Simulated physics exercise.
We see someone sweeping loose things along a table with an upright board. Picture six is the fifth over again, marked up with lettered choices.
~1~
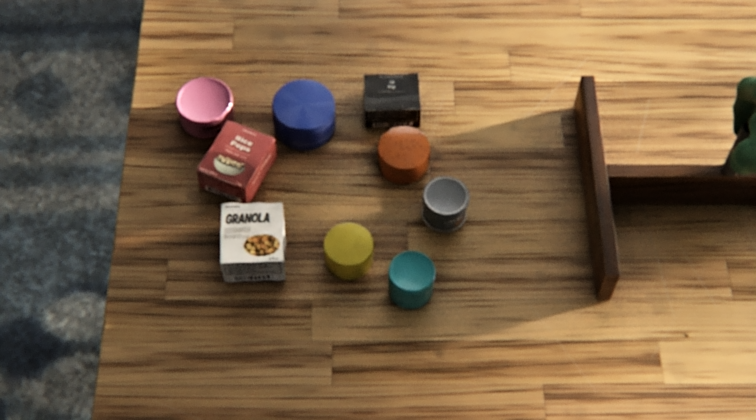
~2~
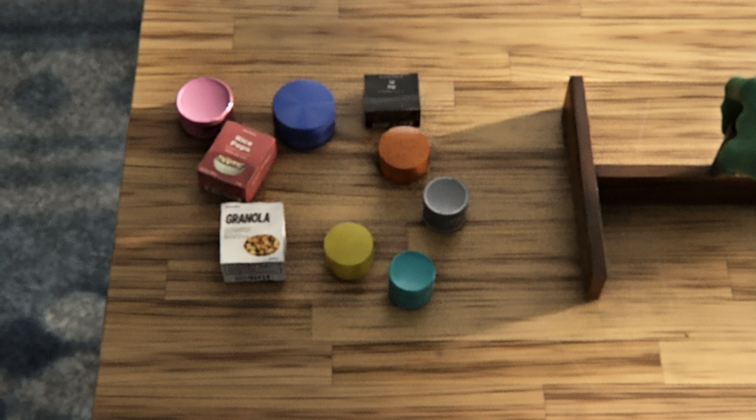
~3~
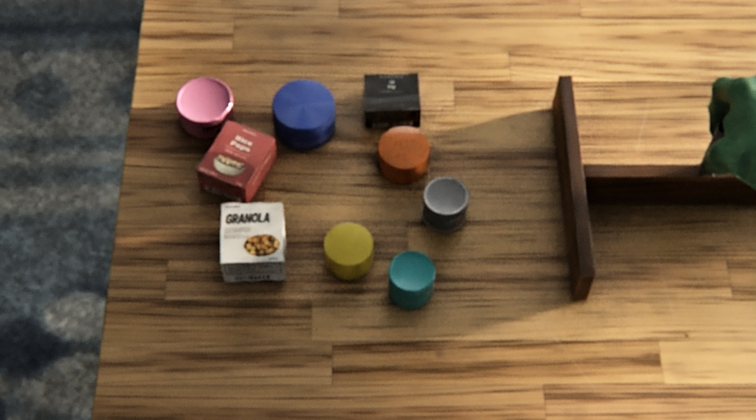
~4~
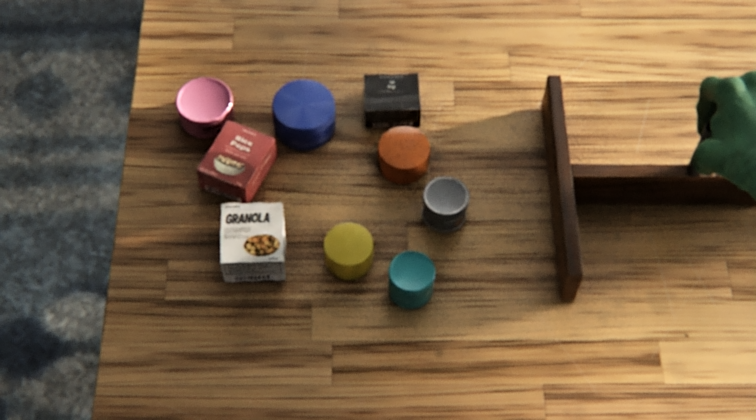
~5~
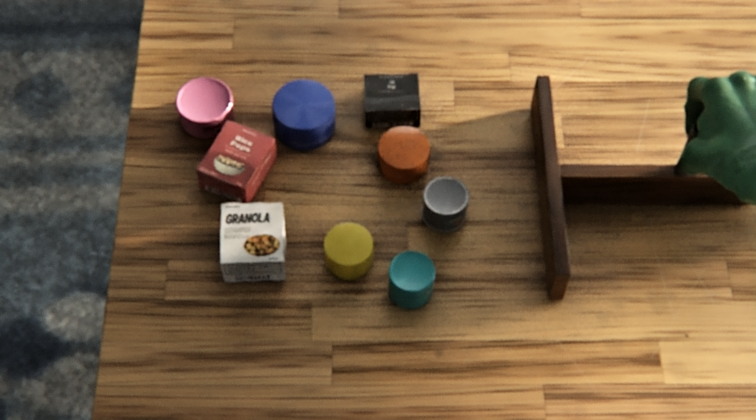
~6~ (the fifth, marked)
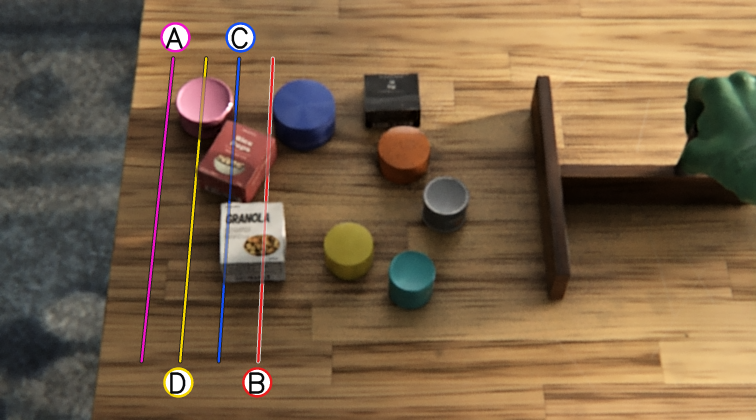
To begin with, several tubs, tins and boxes, including a granola box, sit on a wooden table, with an upright board to their right. A green-gloved hand at the right edge then pushes the board slowly leftward, narrowing the gap to the grey tin, while the loose things stay still.
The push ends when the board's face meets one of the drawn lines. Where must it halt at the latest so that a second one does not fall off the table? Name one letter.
The farthest such stop is C.
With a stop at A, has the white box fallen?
By then, yes.
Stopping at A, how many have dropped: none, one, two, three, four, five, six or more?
In all, four.
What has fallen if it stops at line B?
The pink tub.
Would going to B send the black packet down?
No.
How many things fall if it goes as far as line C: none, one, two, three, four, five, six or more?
In all, one.
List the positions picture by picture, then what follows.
In the first frame, pink tub (206, 108); blue tin (304, 115); orange pot (403, 155).
In the second frame, board (589, 170); grey tin (445, 205).
In the third frame, board (576, 170); black packet (391, 100).
In the fourth frame, board (565, 170); turquoise tub (411, 280).
In the fifth frame, board (553, 170); pink tub (206, 108); blue tin (304, 115); orange pot (403, 155).
On the marked copy, A at (159, 198); B at (266, 198); C at (230, 198); D at (194, 198).
With C. Early on, board (438, 170); grey tin (407, 205); pink tub (206, 108).
Further on, board (321, 170); pink tub (173, 104); blue tin (229, 112).
At the end, board (232, 170); pink tub over the edge; blue tin (144, 113); one fallen.
As for the rest, A drops four; B is within the limit but short; D drops four.
